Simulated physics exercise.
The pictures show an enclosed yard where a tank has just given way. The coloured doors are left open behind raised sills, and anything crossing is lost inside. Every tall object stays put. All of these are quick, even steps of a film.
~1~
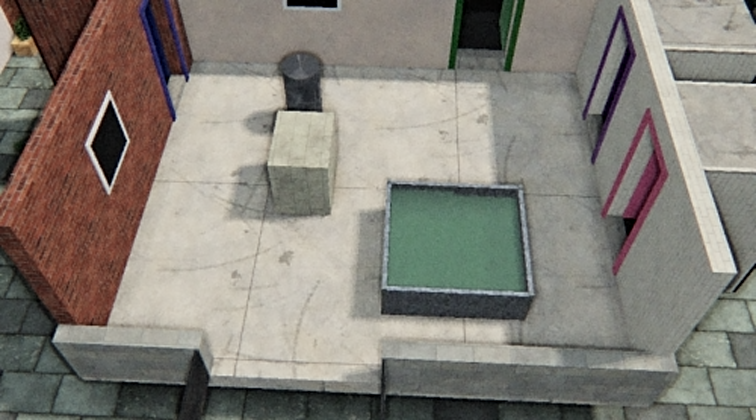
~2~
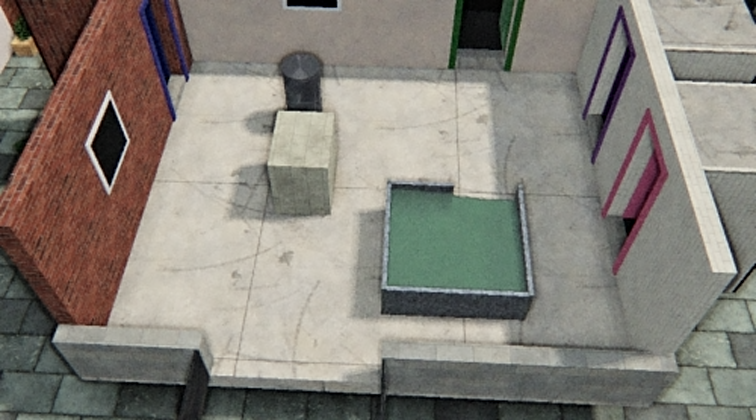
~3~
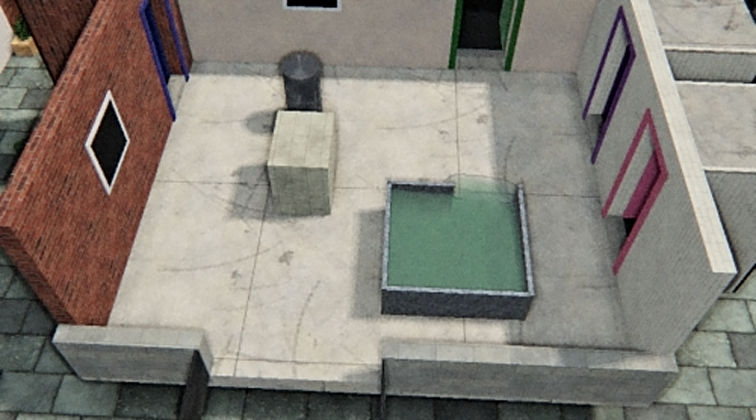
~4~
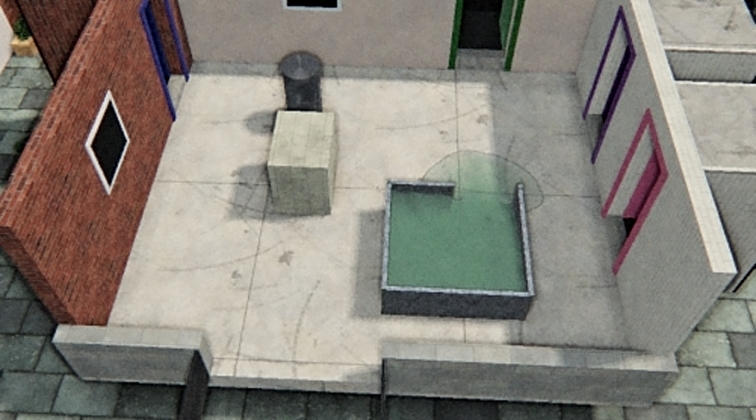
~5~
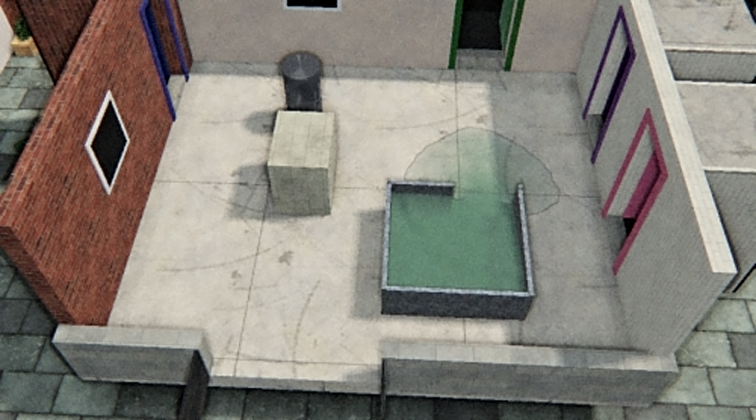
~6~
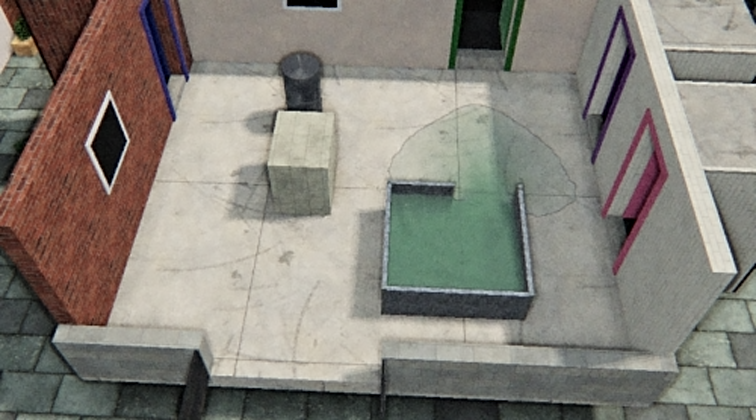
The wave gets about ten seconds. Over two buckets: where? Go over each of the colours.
Purple door no, pink door no, blue door no, green door no.
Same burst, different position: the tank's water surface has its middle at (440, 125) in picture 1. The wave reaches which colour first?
The one in green.
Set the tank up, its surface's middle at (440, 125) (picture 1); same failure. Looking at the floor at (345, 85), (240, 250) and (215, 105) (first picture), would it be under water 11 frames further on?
Taking the three spots in turn, I'd say drenched, then spared, then spared.
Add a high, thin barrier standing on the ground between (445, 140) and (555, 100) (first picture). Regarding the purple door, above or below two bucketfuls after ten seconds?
Purple door: Goes past the limit.
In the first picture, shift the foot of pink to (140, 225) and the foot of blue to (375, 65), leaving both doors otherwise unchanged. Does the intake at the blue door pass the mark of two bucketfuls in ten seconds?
Here, blue undershoots.
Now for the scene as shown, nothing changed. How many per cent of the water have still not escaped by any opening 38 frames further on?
I'd put it near 100 %.
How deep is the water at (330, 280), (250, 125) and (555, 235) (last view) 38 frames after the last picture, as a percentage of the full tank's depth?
First 0, next 2, last 4 in a hundred.
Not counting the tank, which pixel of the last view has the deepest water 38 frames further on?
Check close to (192, 66).
A moment on, water covers 25 % of the floor; the purple door wet at the sill, nothing in, the pink door not reached, the blue door not reached, the green door wet at the sill, nothing in.
Next, water covers 30 % of the floor; the purple door wet at the sill, nothing in, the pink door not reached, the blue door not reached, the green door wet at the sill, nothing in.
Then, water covers 35 % of the floor; the purple door wet at the sill, nothing in, the pink door wet at the sill, nothing in, the blue door not reached, the green door wet at the sill, nothing in.
Later, water covers 55 % of the floor; the purple door wet at the sill, nothing in, the pink door wet at the sill, nothing in, the blue door wet at the sill, nothing in, the green door wet at the sill, nothing in.
In the end, water covers 85 % of the floor; the purple door wet at the sill, nothing in, the pink door wet at the sill, nothing in, the blue door wet at the sill, nothing in, the green door wet at the sill, nothing in.
